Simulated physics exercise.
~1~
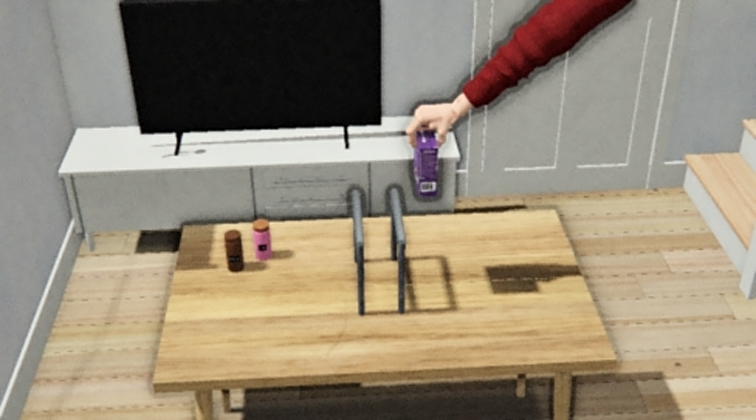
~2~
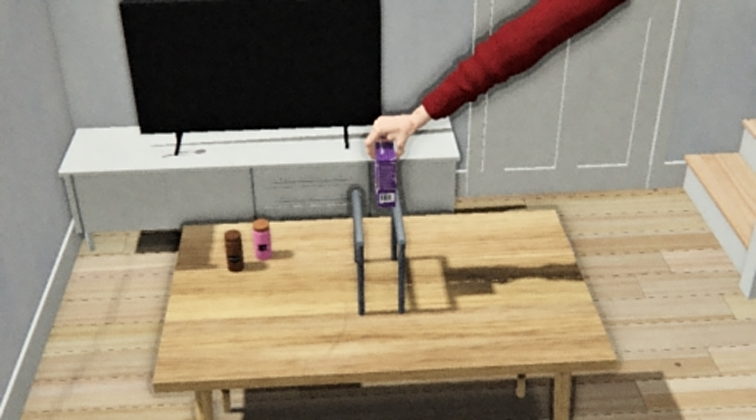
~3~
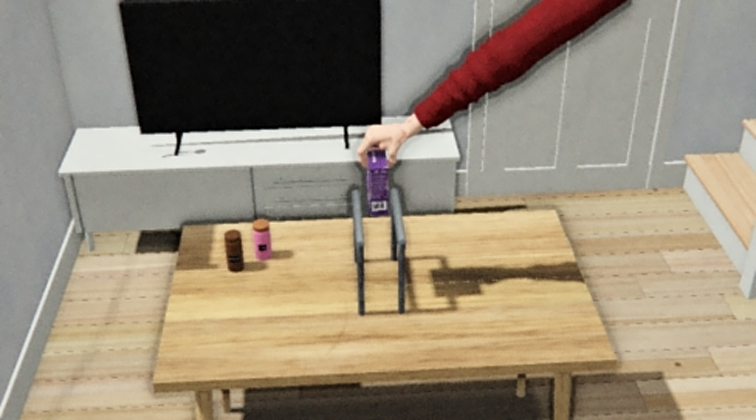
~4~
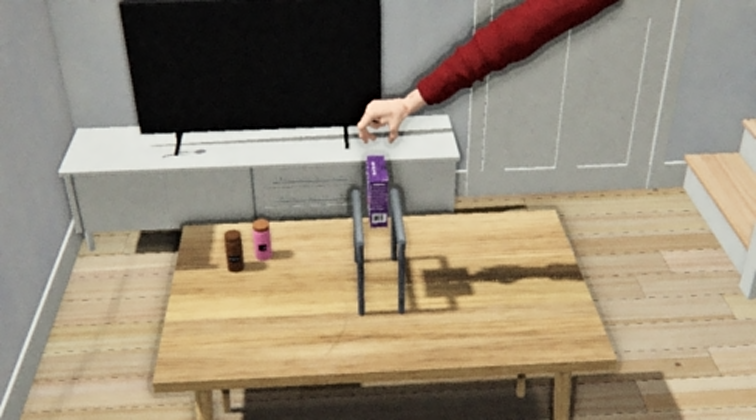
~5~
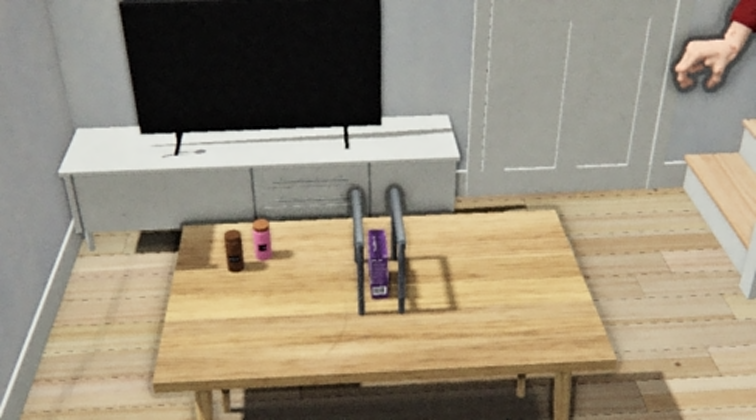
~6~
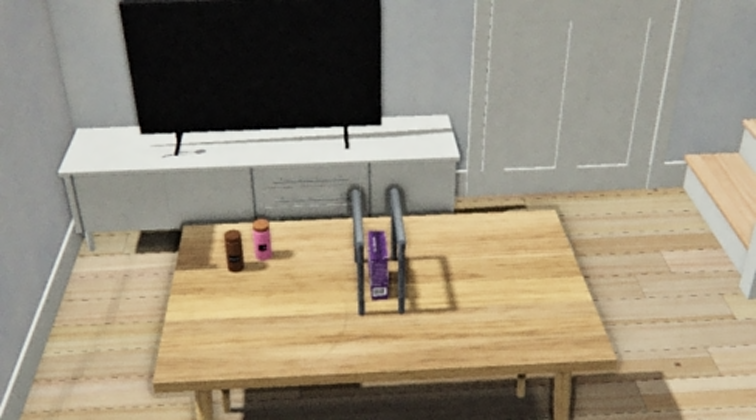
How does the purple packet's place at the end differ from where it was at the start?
At the start it was held up in the air by the hand, to the right of the two supports. At the end it was lower and further left, standing on the table between them.
